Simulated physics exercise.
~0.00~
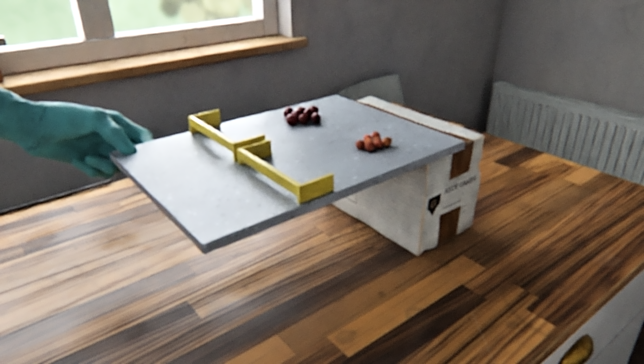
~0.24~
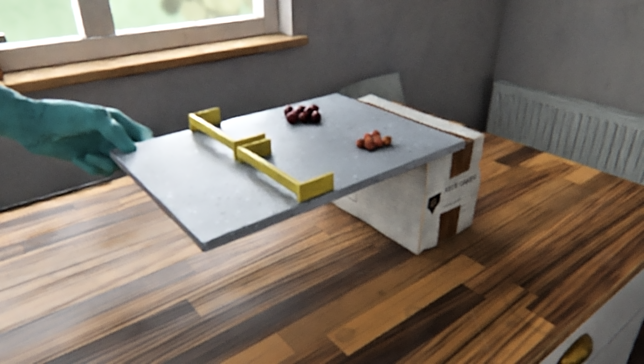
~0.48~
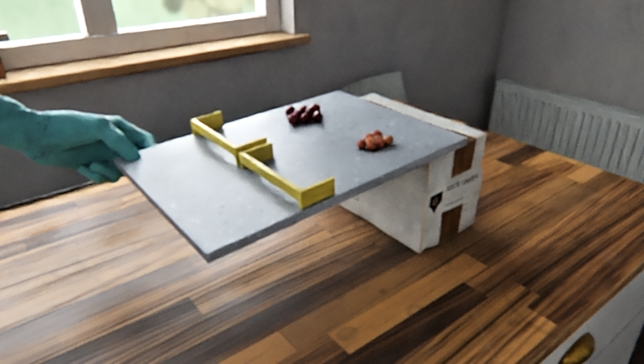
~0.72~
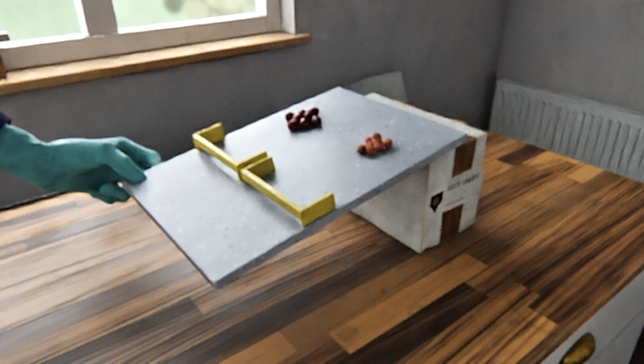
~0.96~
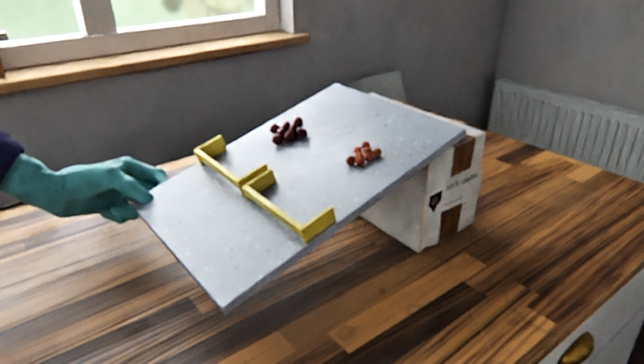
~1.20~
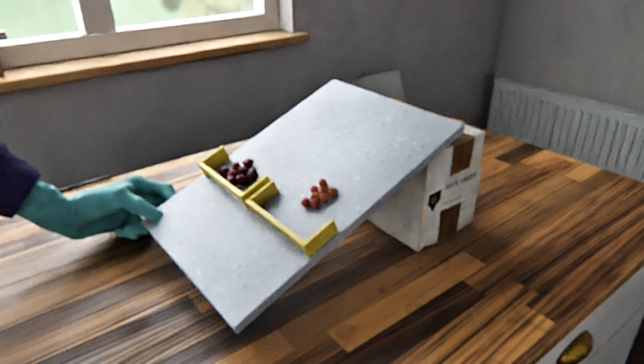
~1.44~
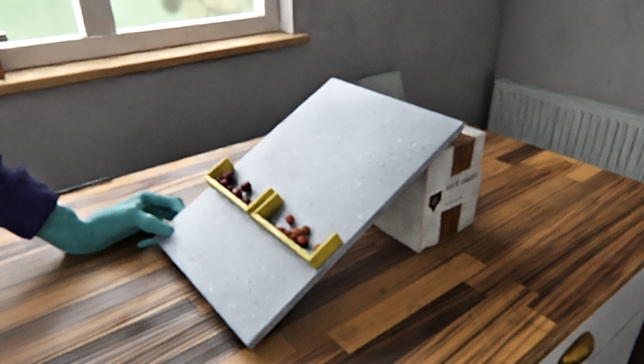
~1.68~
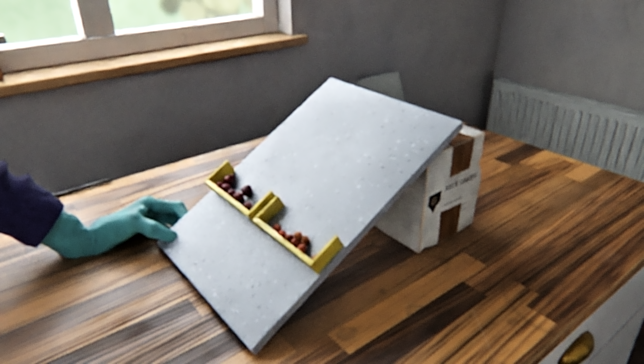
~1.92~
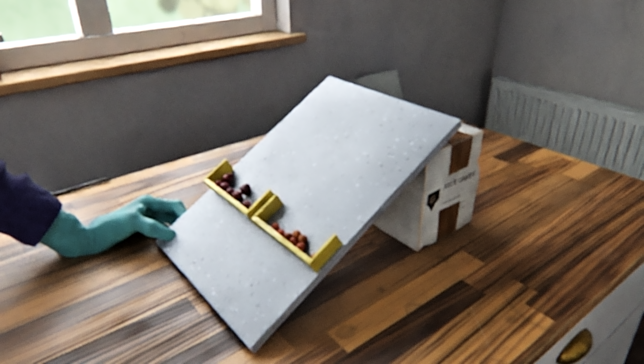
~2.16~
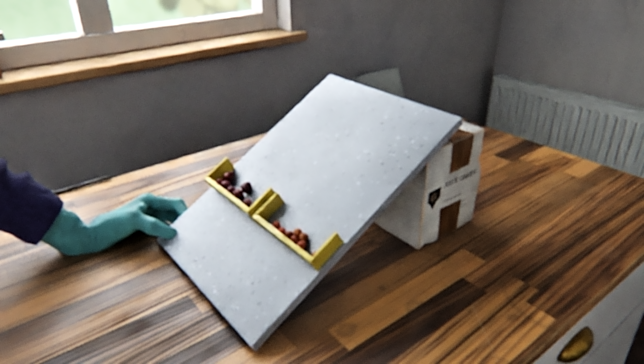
The footage shows a gloved hand lowering the left end of a grey board propped on a white box until it rests steeply on a wooden worktop, while two clusters of small dark red and orange-red items slide down and stay gathered behind yellow barriers.
